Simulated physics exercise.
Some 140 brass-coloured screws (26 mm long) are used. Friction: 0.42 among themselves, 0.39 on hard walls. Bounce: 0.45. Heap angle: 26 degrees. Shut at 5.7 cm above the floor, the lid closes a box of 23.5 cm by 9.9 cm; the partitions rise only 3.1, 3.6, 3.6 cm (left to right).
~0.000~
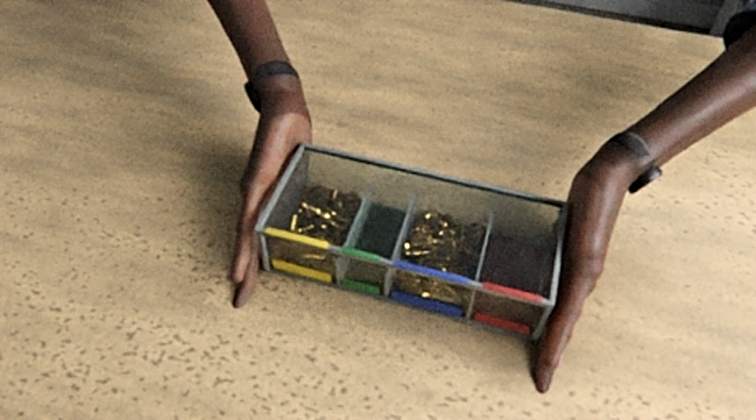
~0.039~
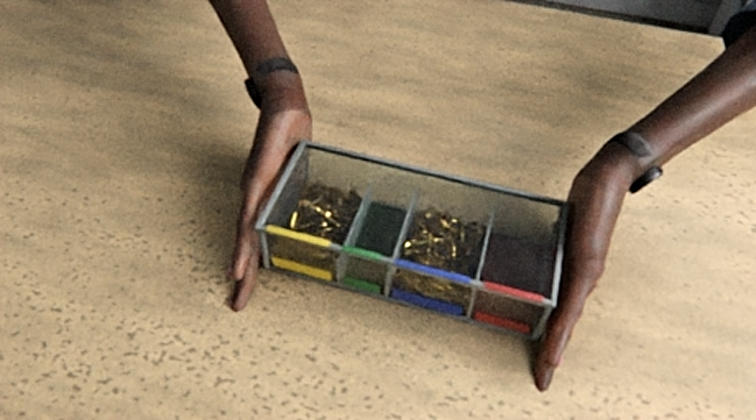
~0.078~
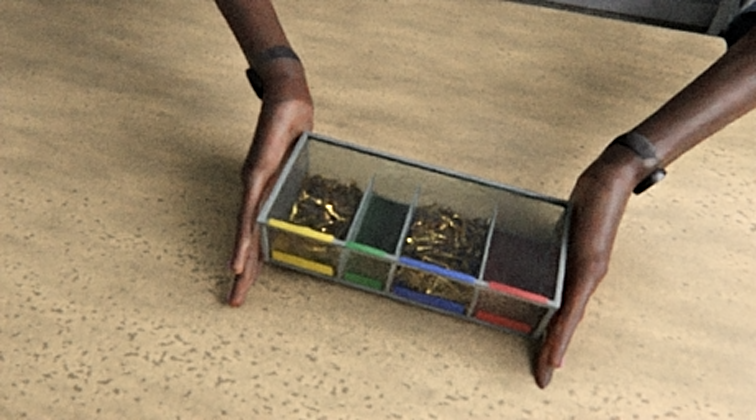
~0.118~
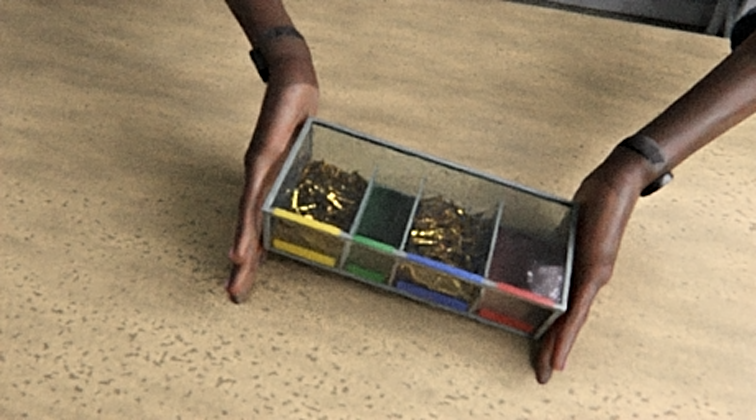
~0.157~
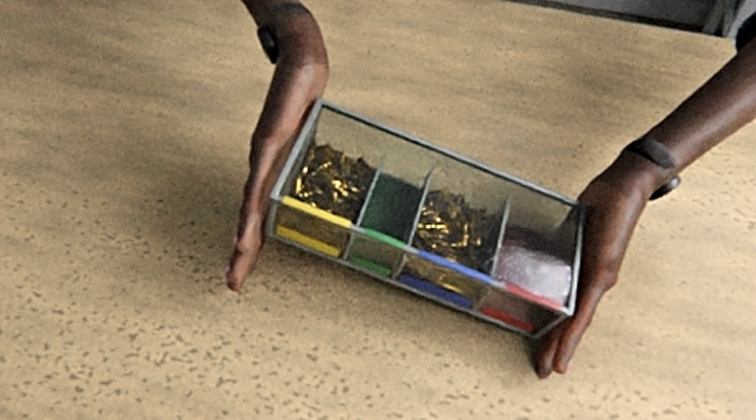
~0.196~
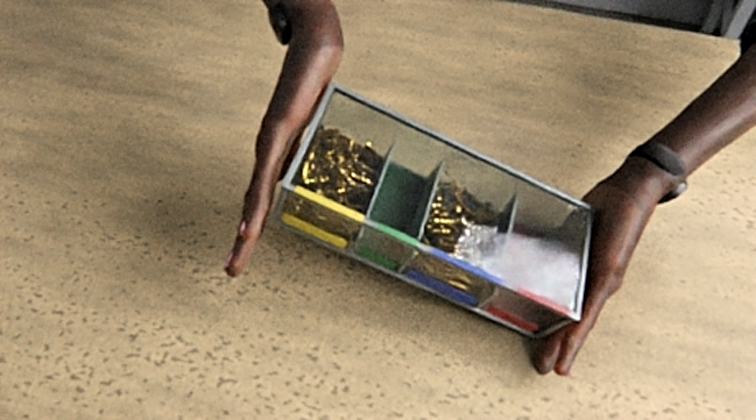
We see two hands holding a clear-lidded box with four colour-marked compartments, brass-coloured screws heaped in the yellow and blue ones. The hands tilt it steadily, left end rising, and a pale, glassy patch appears and grows at the right.
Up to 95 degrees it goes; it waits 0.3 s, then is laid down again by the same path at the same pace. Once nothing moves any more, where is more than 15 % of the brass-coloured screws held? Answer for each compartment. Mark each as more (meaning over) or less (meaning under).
Red - more; blue - more; green - less; yellow - less.
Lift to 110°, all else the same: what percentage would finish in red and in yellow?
You'd get red at 50 % and yellow at 0 %.
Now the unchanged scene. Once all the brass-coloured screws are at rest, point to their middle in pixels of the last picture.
Near (457, 278).
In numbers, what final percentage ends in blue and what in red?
Blue 60 %, red 30 %.
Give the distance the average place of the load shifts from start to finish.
Roughly 7.0 cm.
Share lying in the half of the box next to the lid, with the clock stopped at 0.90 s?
I'd say around 70 percent of the pieces.
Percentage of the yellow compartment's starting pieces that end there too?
Something like 10 per cent.
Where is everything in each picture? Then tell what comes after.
Box tilt 0 degrees, front corners at (261, 229) and (549, 302); blue 50 %, yellow 50 %, in the first picture.
Box tilt 1 degrees, front corners at (262, 227) and (550, 302), in the second picture.
Box tilt 4 degrees, front corners at (264, 220) and (554, 303), lowest corner right front, in the third picture.
Box tilt 9 degrees, front corners at (268, 209) and (560, 306), lowest corner right front, in the fourth picture.
Box tilt 15 degrees, front corners at (277, 196) and (567, 310), lowest corner right front, in the fifth picture.
Box tilt 21 degrees, front corners at (288, 185) and (574, 314), lowest corner right front; blue 50 %, yellow 50 %. The box's pace is about 155 degrees a second, in the sixth picture.
Then, at 0.90 s, tilt 95 degrees; red 20 %, blue 50 %, green 10 %, yellow 15 %.
After 1.37 s, tilt 52 degrees; red 30 %, blue 60 %, green 5 %, yellow 5 %.
Then, at 1.91 s, tilt 0 degrees; red 30 %, blue 60 %, green 5 %, yellow 5 %.
In the end, at 2.3 s, red 30 %, blue 60 %, green 5 %, yellow 5 %.
